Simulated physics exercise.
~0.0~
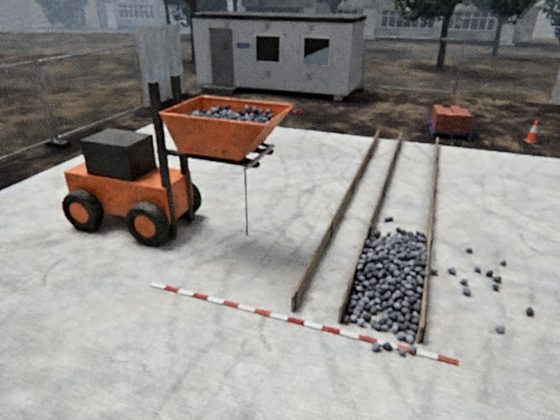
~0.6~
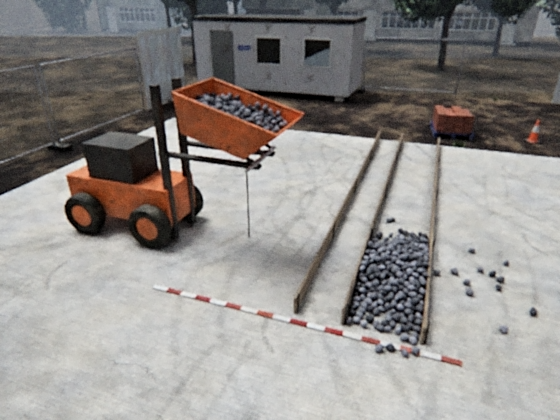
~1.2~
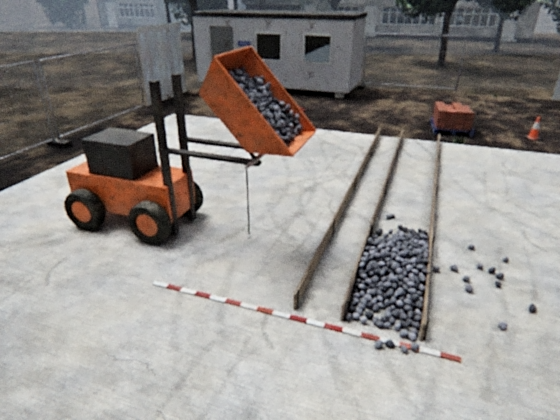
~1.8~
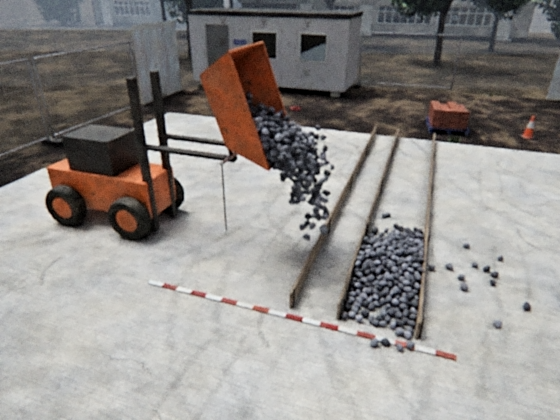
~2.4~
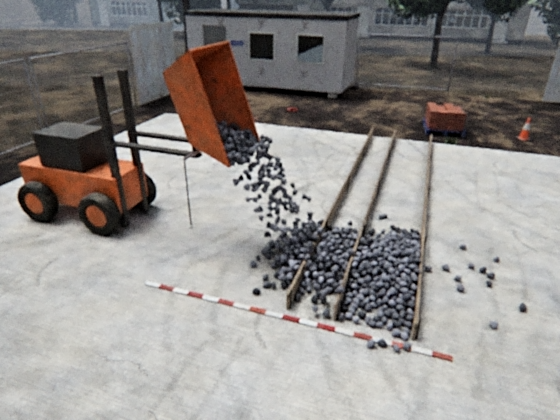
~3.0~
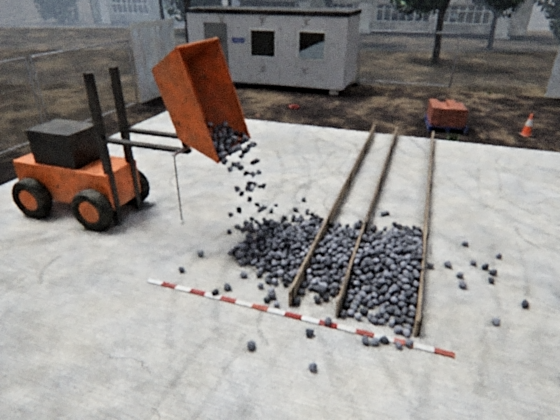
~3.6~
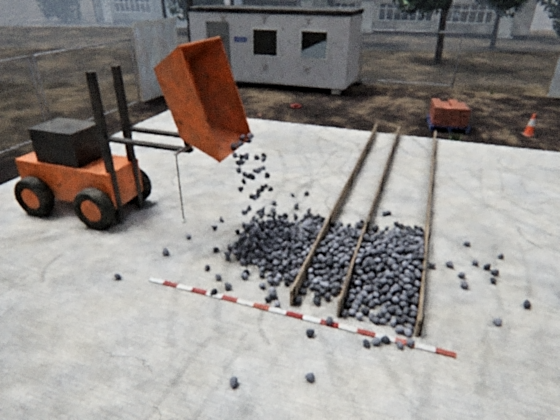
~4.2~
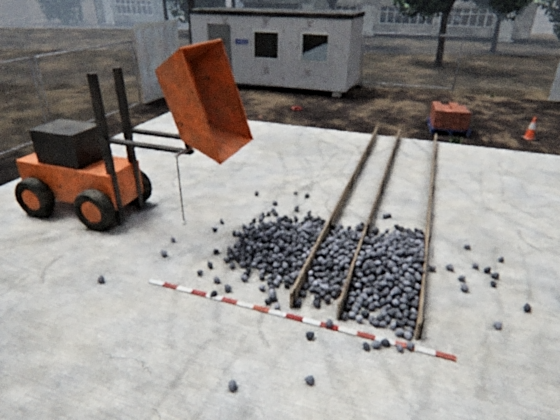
An orange forklift with a dark box on its back holds up an orange skip of grey cobbles on a pale concrete yard, seen from above with a slight sway. Three boards on the right form two bays, the far one already holding cobbles, with a red-and-white staff in front and a white cabin behind. The skip tips steeply to the right, and stones begin pouring out as the forklift backs away to the left. They pile up before the boards and in the near bay, while a few roll forward past the staff. Finally, the tilted skip hangs empty.
